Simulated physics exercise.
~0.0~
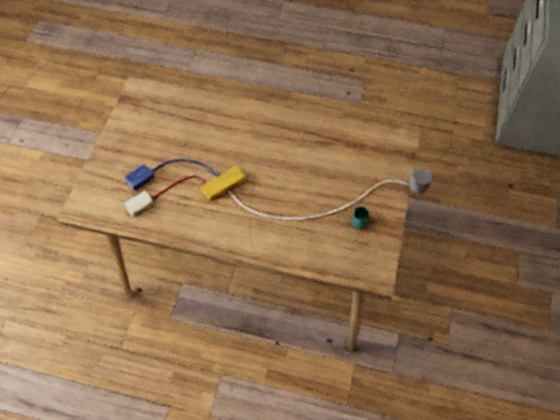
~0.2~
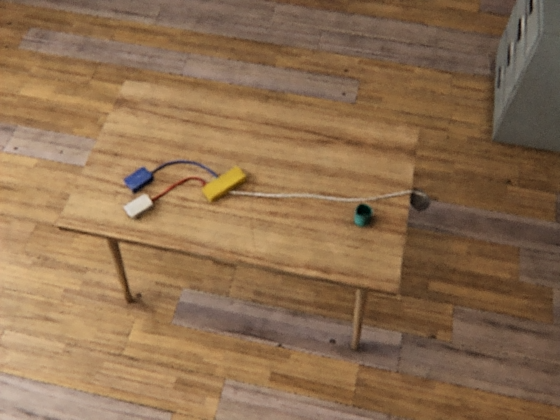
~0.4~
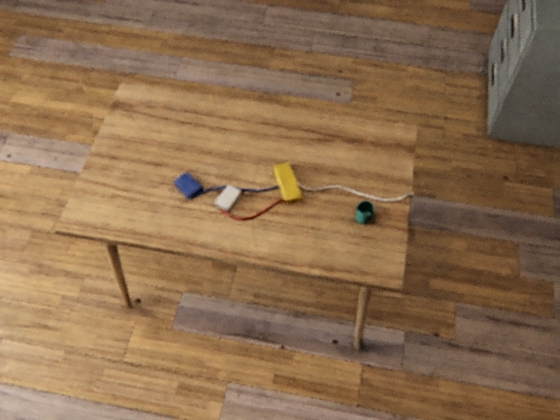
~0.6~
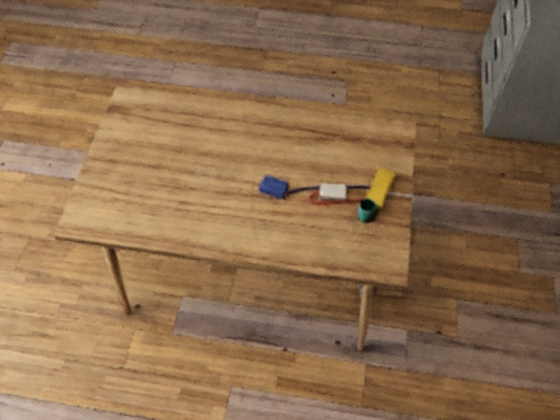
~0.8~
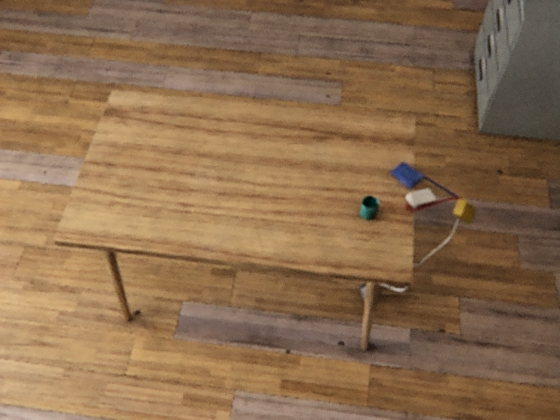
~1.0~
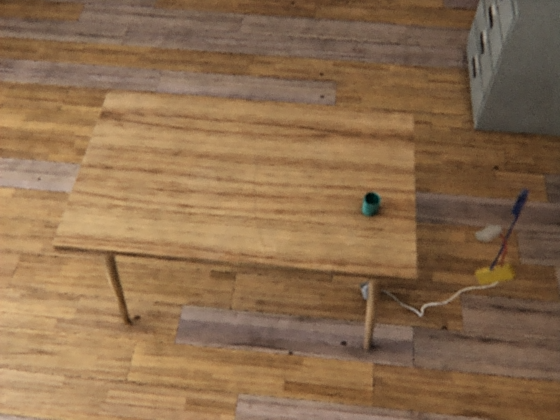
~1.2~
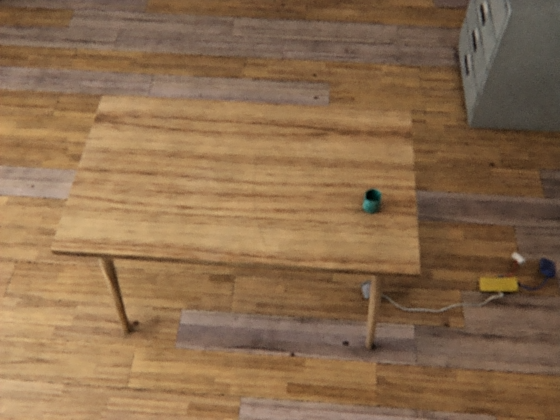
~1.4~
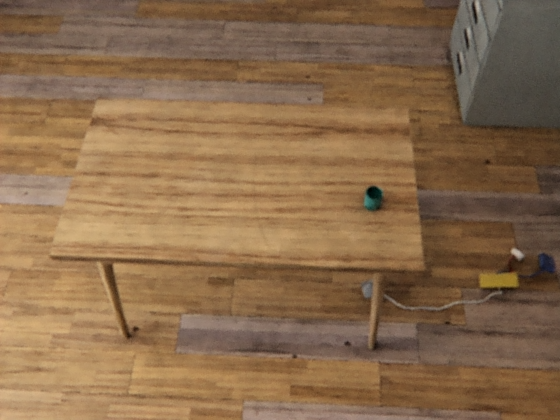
A falling grey object drags the connected yellow, white and blue blocks off a table onto the floor.
